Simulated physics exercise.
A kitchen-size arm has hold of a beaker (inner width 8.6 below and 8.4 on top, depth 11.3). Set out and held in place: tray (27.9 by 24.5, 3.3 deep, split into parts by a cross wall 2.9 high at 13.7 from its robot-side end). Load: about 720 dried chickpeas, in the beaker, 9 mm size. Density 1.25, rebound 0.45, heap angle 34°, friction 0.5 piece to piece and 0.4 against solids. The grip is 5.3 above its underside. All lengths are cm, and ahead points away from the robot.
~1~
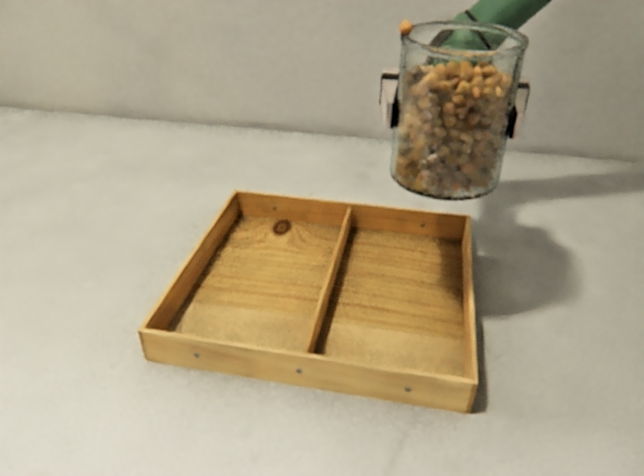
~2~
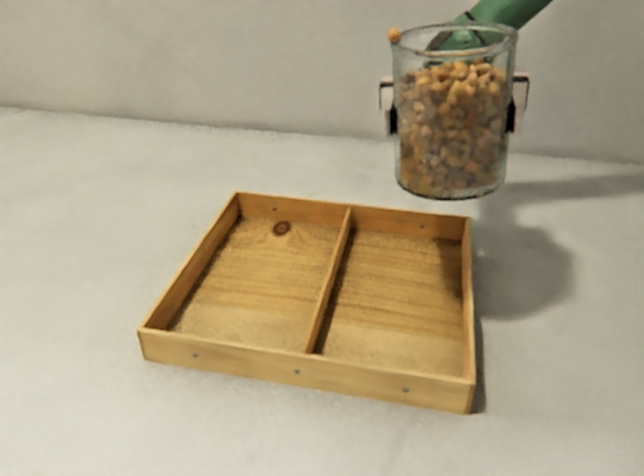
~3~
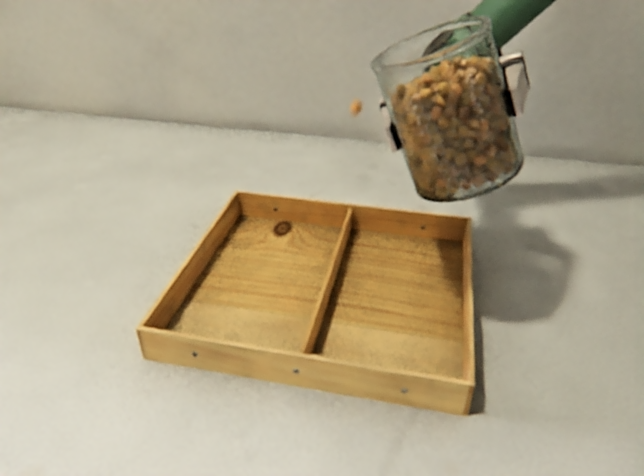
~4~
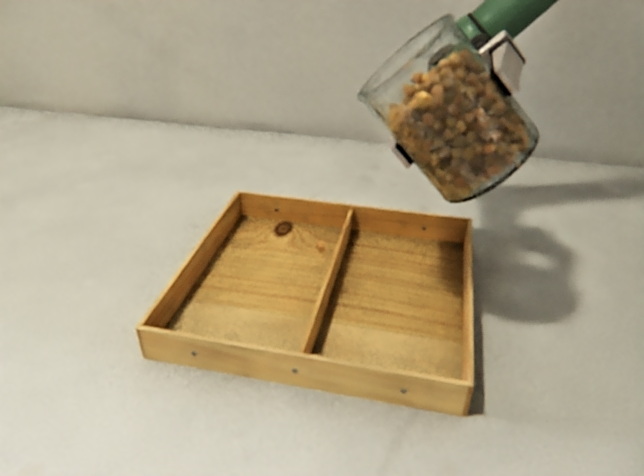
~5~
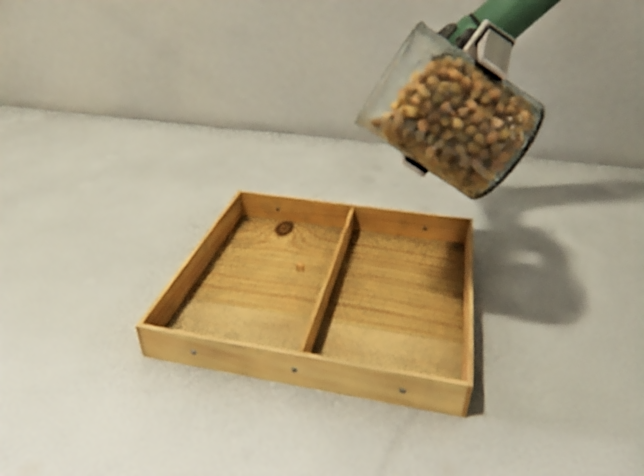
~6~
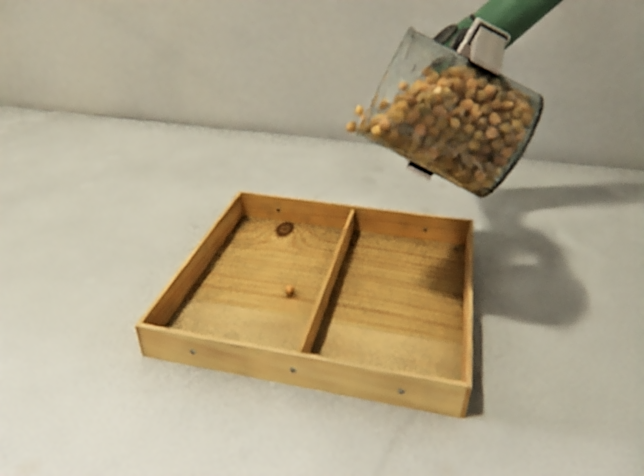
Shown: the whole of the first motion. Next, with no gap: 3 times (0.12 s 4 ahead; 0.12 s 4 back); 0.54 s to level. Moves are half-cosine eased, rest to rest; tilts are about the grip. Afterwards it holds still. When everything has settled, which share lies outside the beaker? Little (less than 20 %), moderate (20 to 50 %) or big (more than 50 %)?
A moderate share, 20 to 50 %, ends outside the beaker.
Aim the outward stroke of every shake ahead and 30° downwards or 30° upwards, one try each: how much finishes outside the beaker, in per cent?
Some 15 and 50 per cent.
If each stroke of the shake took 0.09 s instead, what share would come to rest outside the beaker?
It would be near 45 per cent.
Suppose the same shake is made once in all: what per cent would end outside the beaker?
Then about 15 per cent.
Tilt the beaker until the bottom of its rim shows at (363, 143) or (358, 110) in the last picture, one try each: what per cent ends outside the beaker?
Some 60 and 20 per cent.
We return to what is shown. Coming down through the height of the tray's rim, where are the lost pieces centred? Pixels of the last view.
Around (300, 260).
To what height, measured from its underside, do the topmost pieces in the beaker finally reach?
About 8.0 cm.
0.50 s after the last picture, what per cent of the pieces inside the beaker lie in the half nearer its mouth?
About 40 per cent.
Then, 0.50 s after the last picture, tilted 67° forward, highest piece 22 above the table; 543 in the beaker, 88 in the far-side part, 16 in the robot-side part, 77 in flight or on a rim.
Then, 1.01 s after the last picture, tilted 30° forward, highest piece 24 above the table; 474 in the beaker, 197 in the far-side part, 51 in the robot-side part, 1 on the table or floor, 1 in flight or on a rim.
Then, 1.46 s after the last picture, level, highest piece 23 above the table; 474 in the beaker, 198 in the far-side part, 51 in the robot-side part, 1 on the table or floor.
Then, 2.51 s after the last picture, level, highest piece 23 above the table; 474 in the beaker, 198 in the far-side part, 51 in the robot-side part, 1 on the table or floor.
Final count, 474 in the beaker, 198 in the far-side part, 51 in the robot-side part, 1 on the table or floor. That is 35 % outside the beaker.
